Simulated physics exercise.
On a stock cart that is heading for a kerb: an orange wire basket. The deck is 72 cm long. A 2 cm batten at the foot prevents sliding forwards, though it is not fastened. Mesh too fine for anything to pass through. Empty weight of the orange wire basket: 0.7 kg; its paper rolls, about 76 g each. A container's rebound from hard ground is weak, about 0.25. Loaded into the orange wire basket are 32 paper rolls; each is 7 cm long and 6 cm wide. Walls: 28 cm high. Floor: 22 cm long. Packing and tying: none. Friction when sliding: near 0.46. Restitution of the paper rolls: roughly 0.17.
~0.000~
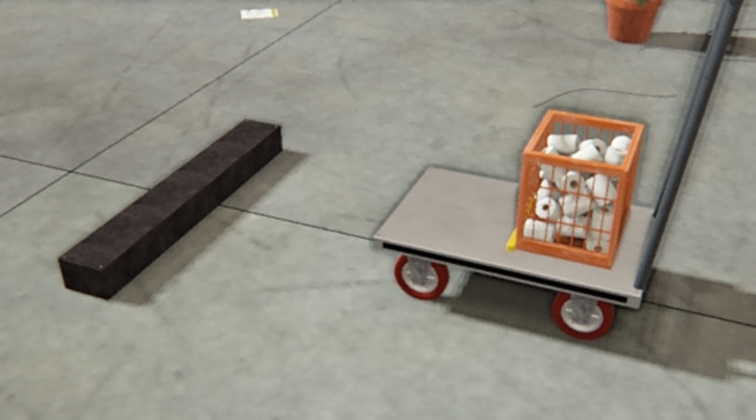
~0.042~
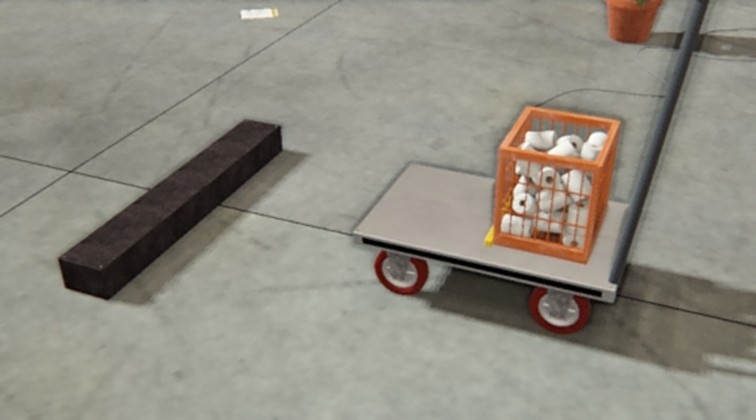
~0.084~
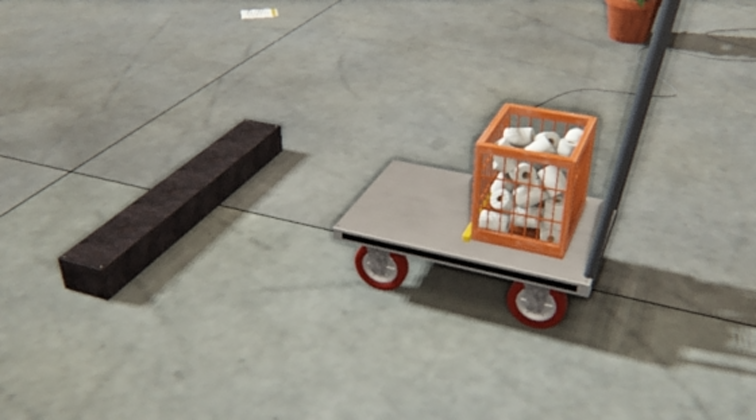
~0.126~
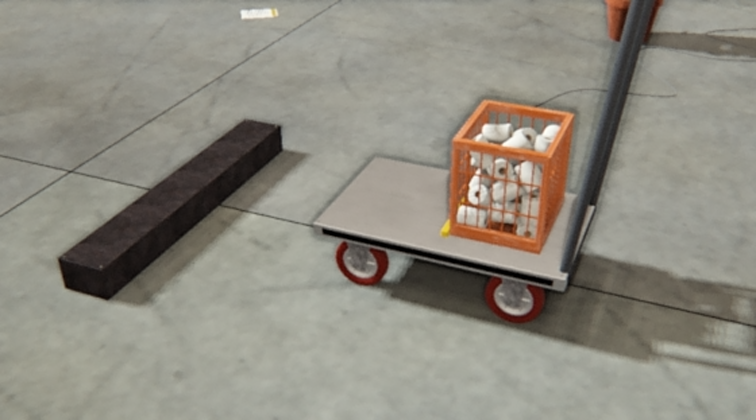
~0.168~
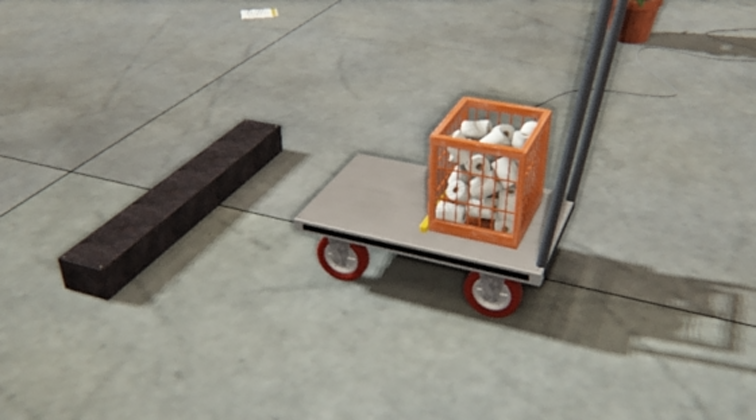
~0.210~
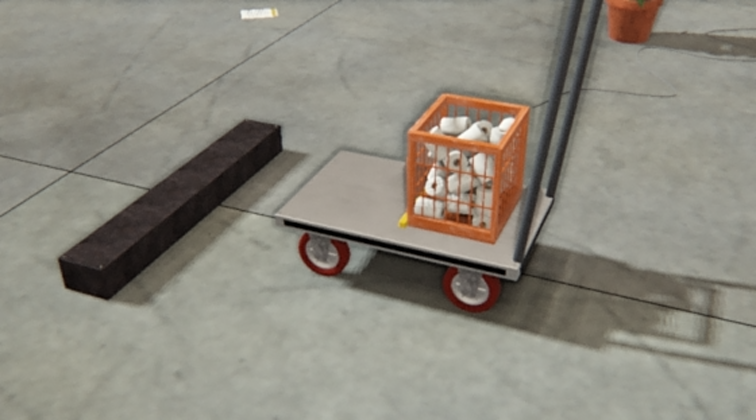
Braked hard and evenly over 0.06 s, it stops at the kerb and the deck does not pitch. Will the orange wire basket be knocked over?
No.
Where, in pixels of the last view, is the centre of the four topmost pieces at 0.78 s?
Mean place: About (324, 112) in the last picture.
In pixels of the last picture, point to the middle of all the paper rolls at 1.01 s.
Centre: About (331, 150) px.
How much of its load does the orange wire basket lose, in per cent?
0 %.
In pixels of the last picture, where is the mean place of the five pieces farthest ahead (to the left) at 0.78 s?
Near (308, 152) in pixels.
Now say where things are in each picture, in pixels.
In the first picture (places track the rim corner closest to us here), orange wire basket (622, 168); 75 cm to go; all still inside.
In the second picture, orange wire basket (596, 164); 69 cm to go.
In the third picture, orange wire basket (571, 159); 63 cm to go.
In the fourth picture, orange wire basket (546, 155); 56 cm to go.
In the fifth picture, orange wire basket (521, 151); 50 cm to go.
In the sixth picture, orange wire basket (497, 146); 44 cm to go; all still inside.
After 0.48 s, the stop begins.
After 0.60 s, the orange wire basket leans 9° with 0 of 32 out.
After 0.78 s, the orange wire basket is upright with 0 of 32 out.
Outcome (at 1.01 s), the orange wire basket is upright with 0 of 32 out. Greatest lean of the orange wire basket, 10°.
